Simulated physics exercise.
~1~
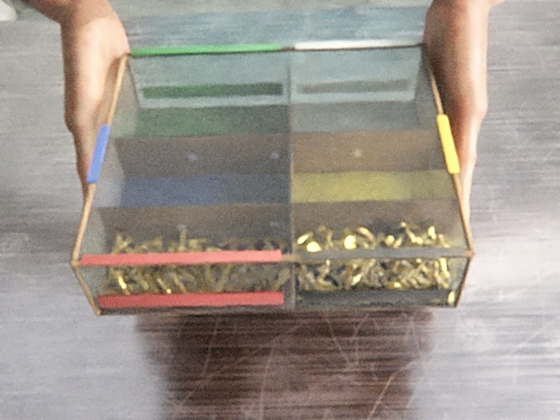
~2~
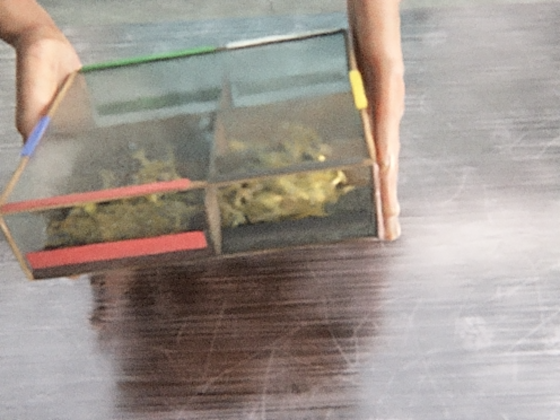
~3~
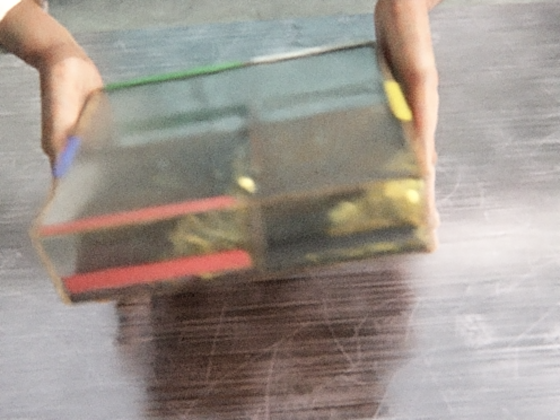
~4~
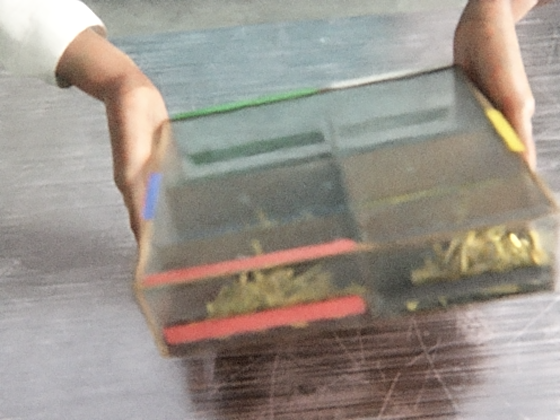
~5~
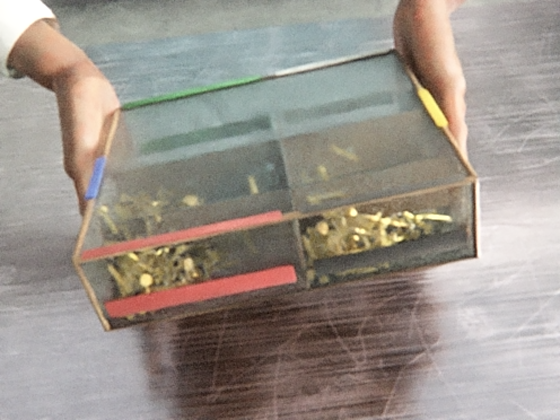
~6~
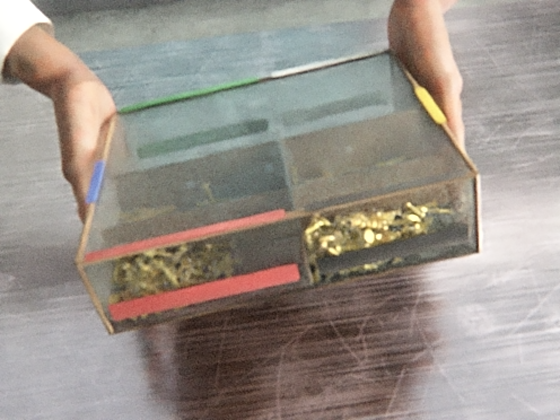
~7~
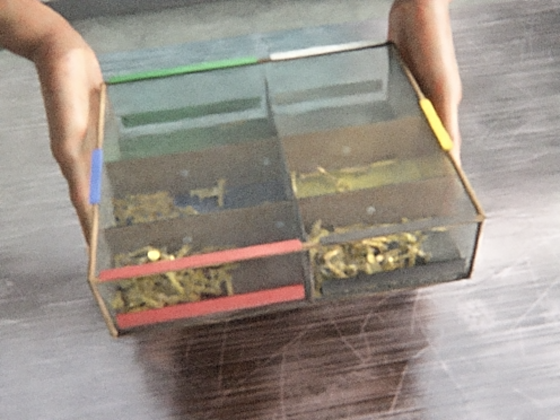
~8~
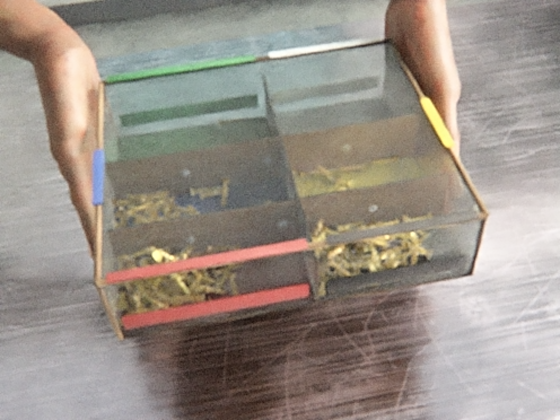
To begin with, two hands hold a clear-lidded, divided box above a scratched metal surface, with small brass-coloured screws heaped in the two front compartments, marked red and black. The hands swing the box to the left and tilt it, and the screws blur as they tumble. Still tilted, it swings back and well over to the right, then returns left, scattering screws inside. The hands hold it slanted briefly before levelling it. At the end it rests steady in the hands, most screws still in the red and black compartments, some in blue and a few in yellow.
